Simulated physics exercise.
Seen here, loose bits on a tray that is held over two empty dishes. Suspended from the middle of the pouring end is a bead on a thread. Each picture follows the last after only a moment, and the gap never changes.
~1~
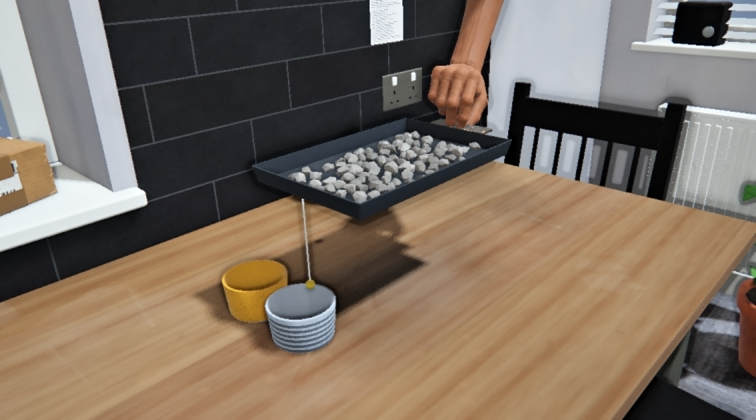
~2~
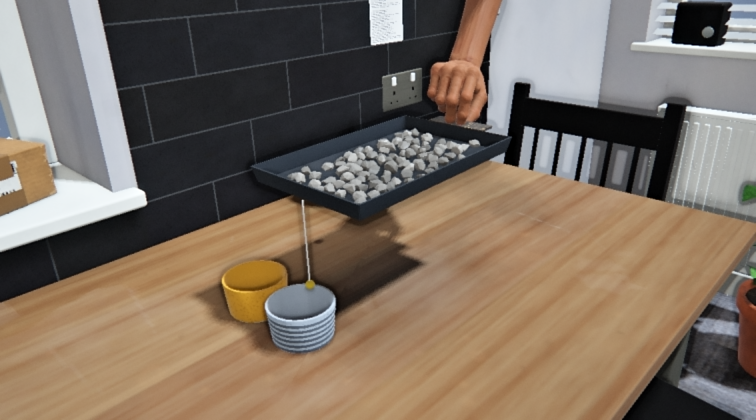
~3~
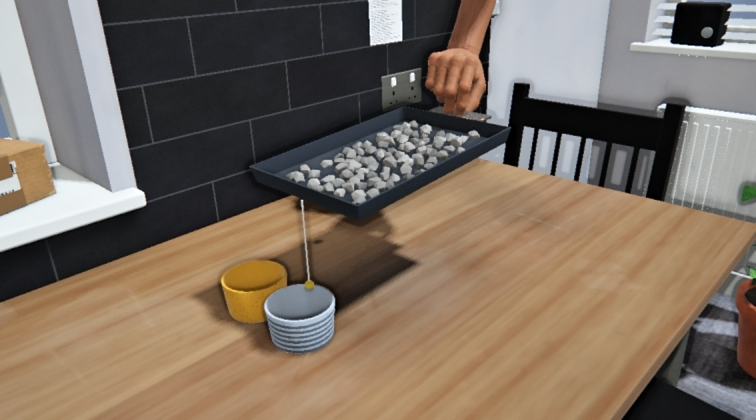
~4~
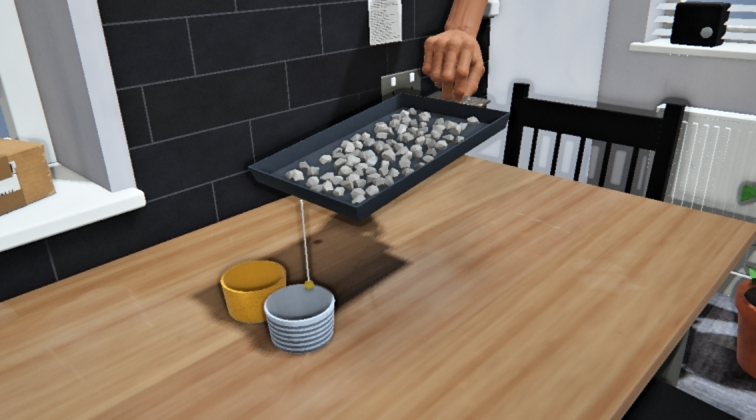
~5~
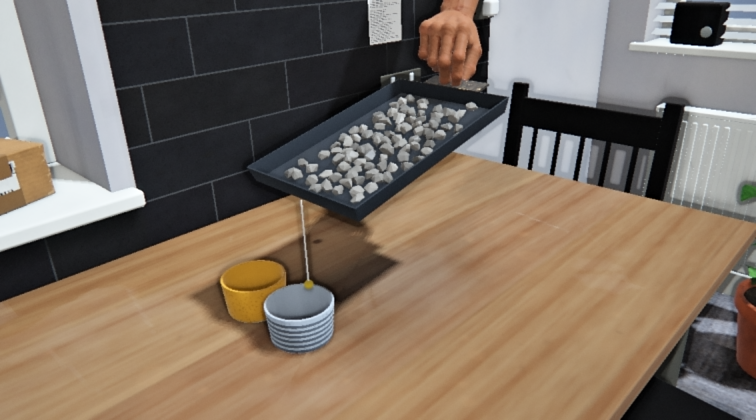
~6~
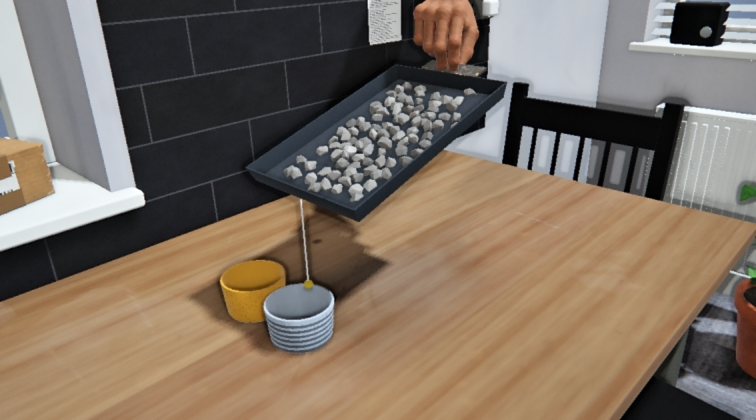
We see a dark tray of grey gravel held above a yellow dish and a ridged grey dish on a wooden table, a bead hanging from its near end; a hand gradually raises the far end, tilting the tray.
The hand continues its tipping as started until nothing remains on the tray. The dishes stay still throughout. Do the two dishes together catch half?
Pretty clear the dishes gather a lesser part of what falls.
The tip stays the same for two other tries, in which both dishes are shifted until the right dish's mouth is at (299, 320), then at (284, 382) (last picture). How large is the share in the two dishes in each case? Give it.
About 50 per cent first, then about 10 per cent.
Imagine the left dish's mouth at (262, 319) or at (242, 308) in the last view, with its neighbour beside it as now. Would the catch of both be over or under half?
At place one the greater share; at place two the greater share.
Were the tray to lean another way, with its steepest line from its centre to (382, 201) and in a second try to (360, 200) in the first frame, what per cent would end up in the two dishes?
Roughly 0 percent, then 0 percent.
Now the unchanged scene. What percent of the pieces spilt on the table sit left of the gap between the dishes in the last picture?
Around 60 %.
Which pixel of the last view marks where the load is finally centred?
Centre at rest, last view: Approx. (261, 377).
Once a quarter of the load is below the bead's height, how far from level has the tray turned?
My estimate is some 85 degrees.
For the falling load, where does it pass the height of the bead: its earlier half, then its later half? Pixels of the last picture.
Early-half point (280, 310); late-half point (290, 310).
Soon, tray tipped steeply; nearly all on the tray; a small part in the air.
A while on, tray tipped past a quarter turn; about a quarter on the tray; a small part in the right dish; about half outside both; a small part in the air.
Towards the end, tray tipped past a quarter turn; a small part in the right dish; a stray few in the left dish; most outside both.
Finally, tray tipped past a quarter turn; a small part in the right dish; a stray few in the left dish; most outside both.
